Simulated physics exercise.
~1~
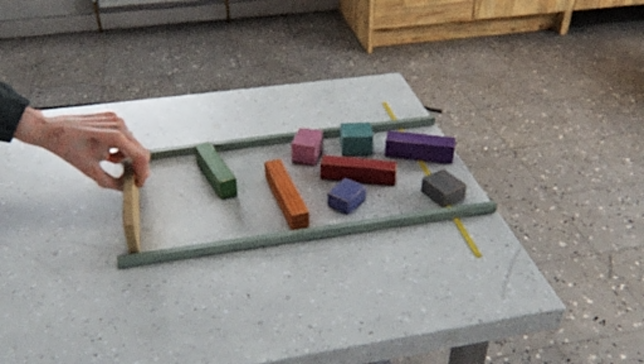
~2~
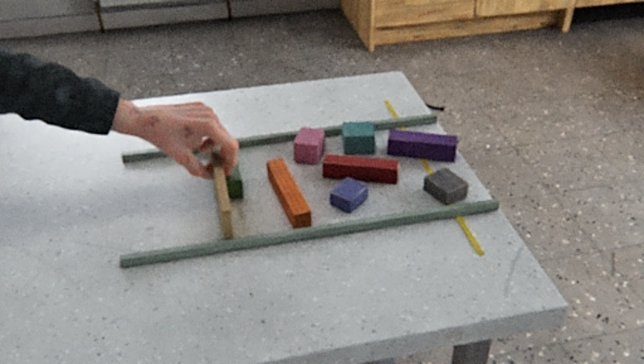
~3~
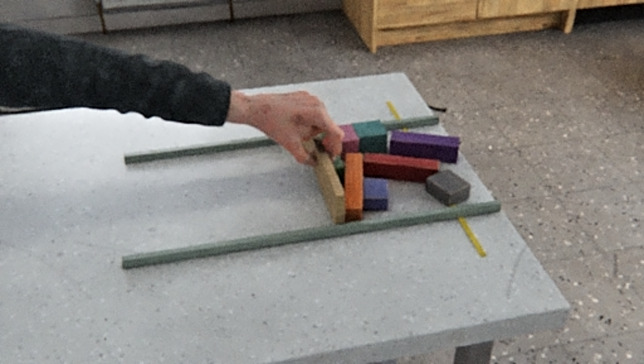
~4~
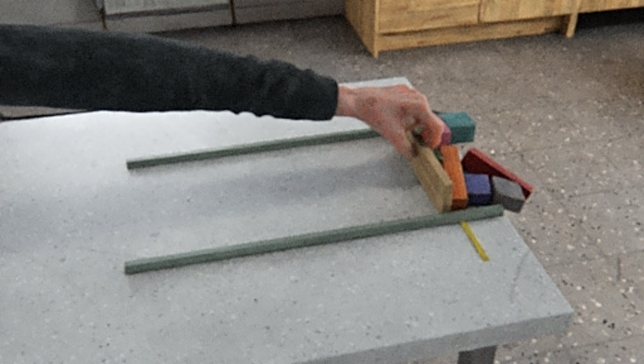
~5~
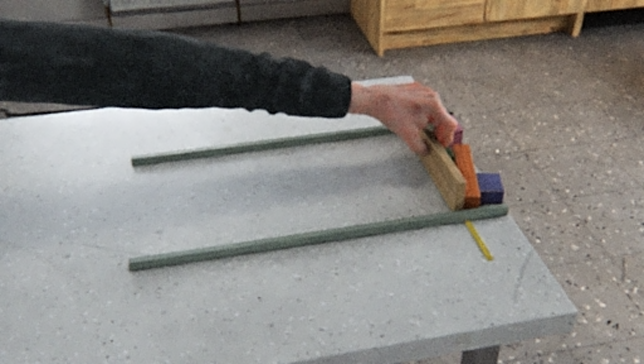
A hand slid an upright wooden board rightward between two green rails, gathering colored blocks and bars and pushing them toward the table's end, until the red, turquoise, grey and purple ones had gone over and a few stayed bunched at the edge.
